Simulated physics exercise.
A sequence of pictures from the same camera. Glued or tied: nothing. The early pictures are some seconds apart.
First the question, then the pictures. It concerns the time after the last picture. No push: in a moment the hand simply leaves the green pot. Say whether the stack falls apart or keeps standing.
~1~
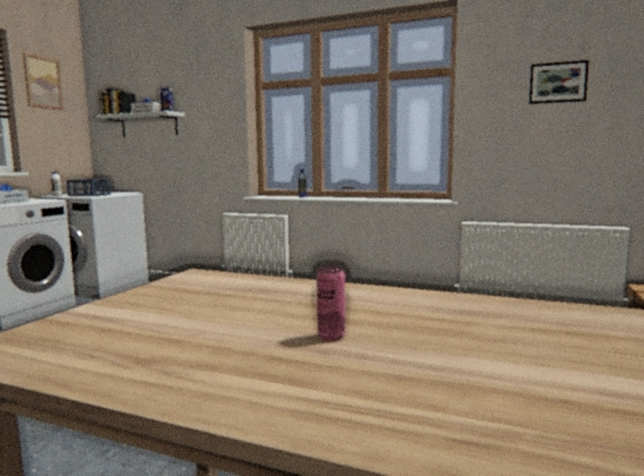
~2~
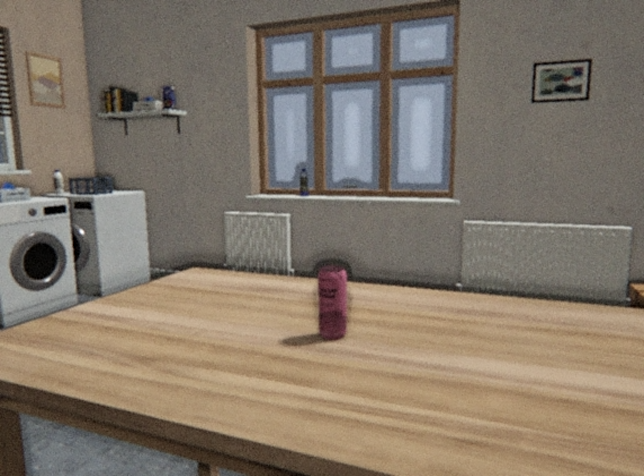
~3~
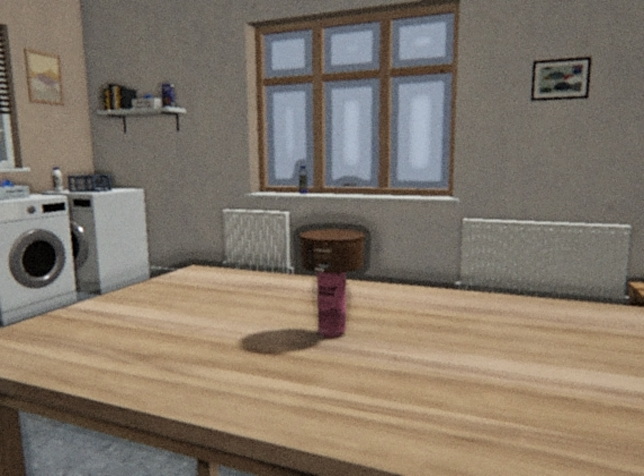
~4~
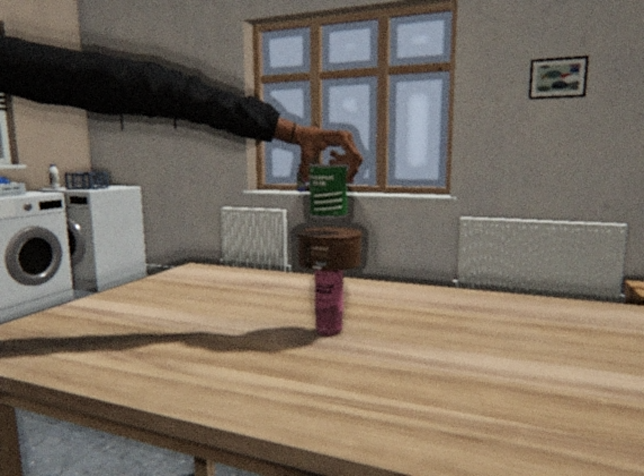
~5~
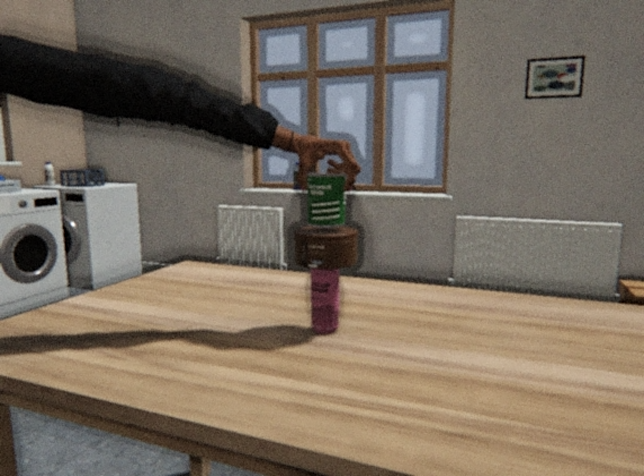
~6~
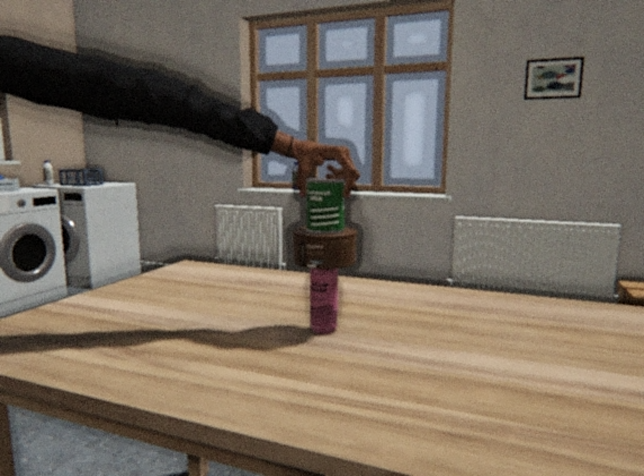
It remains steady.
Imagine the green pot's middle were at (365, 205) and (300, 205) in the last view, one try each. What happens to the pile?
In the first case the pile collapses, while in the second it remains standing.
Then, 0.20 s on from there, no change.
Then, 0.60 s on from there, green pot resting near (325, 206).
In the end, all 3 unmoved. At the end, from the last picture's camera, green pot near (325, 206). The pile stays up.
